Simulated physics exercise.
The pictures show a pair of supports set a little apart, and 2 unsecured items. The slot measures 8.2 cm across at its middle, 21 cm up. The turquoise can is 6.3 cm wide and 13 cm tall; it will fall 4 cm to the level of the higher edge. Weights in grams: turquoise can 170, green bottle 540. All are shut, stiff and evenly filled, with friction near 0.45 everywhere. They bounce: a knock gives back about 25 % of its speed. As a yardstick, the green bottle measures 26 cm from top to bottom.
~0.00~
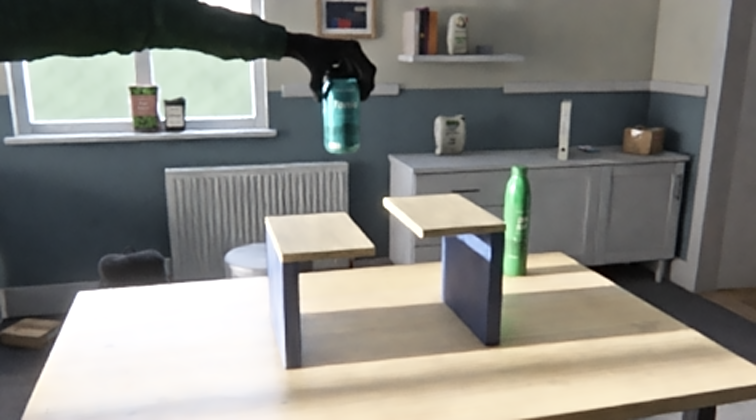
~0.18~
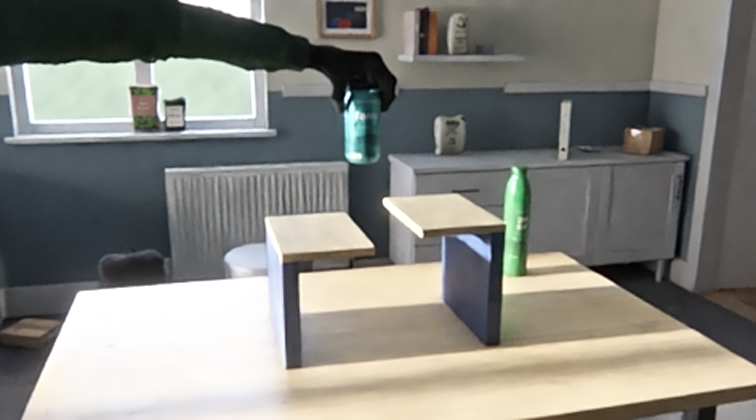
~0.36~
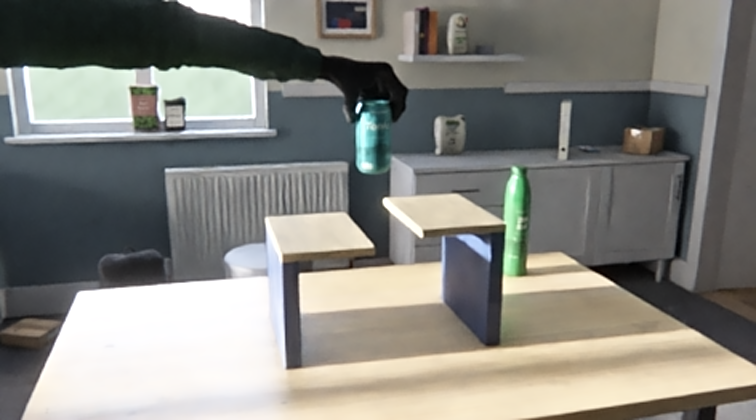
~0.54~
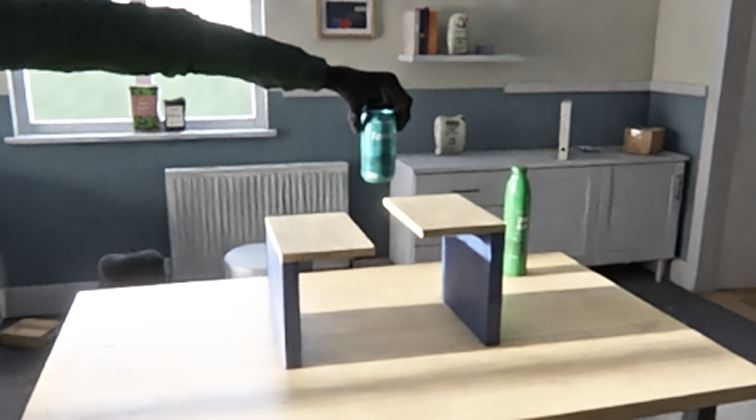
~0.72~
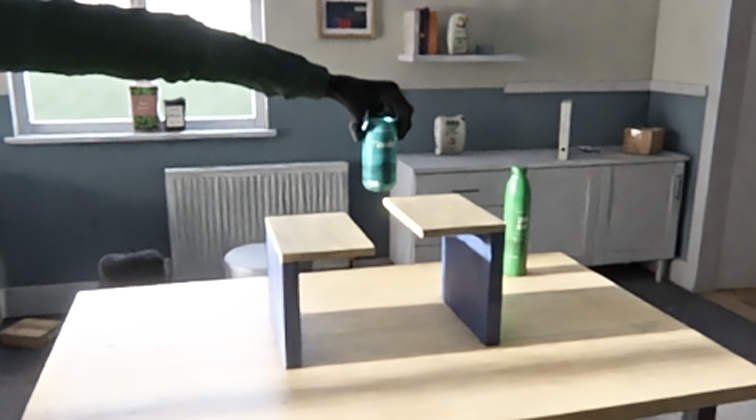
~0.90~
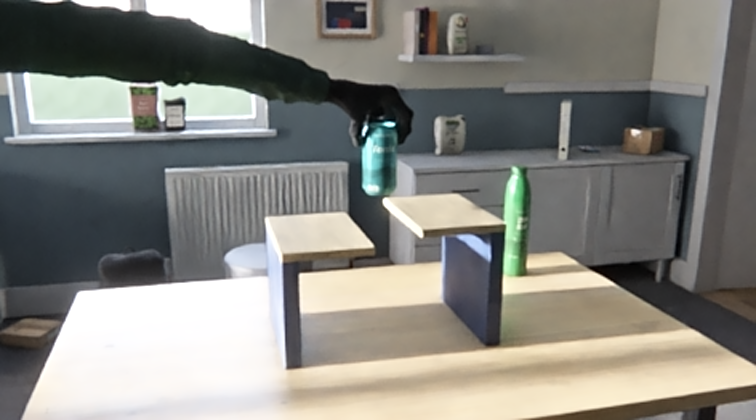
A turquoise can, gripped from above by a dark-sleeved arm reaching in from the left, moves right and slightly down over a wooden table. It then sinks more slowly, with little sideways movement, to just above the space between two raised wooden platforms, while a green bottle stands still to the right.
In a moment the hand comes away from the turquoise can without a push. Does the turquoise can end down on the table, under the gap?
It drops through.
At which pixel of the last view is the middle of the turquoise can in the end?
Around (379, 300).
After 1.10 s, turquoise can slid 5 cm near (380, 185).
After 1.20 s, turquoise can slid 20 cm near (379, 261).
After 1.30 s, turquoise can slid 25 cm near (379, 289).
At rest (1.9 s), not toppled but over 4 cm from the start, turquoise can; green bottle in place, give or take 4 cm. Seen from the same camera at the end, turquoise can near (379, 300). The can goes down the gap.
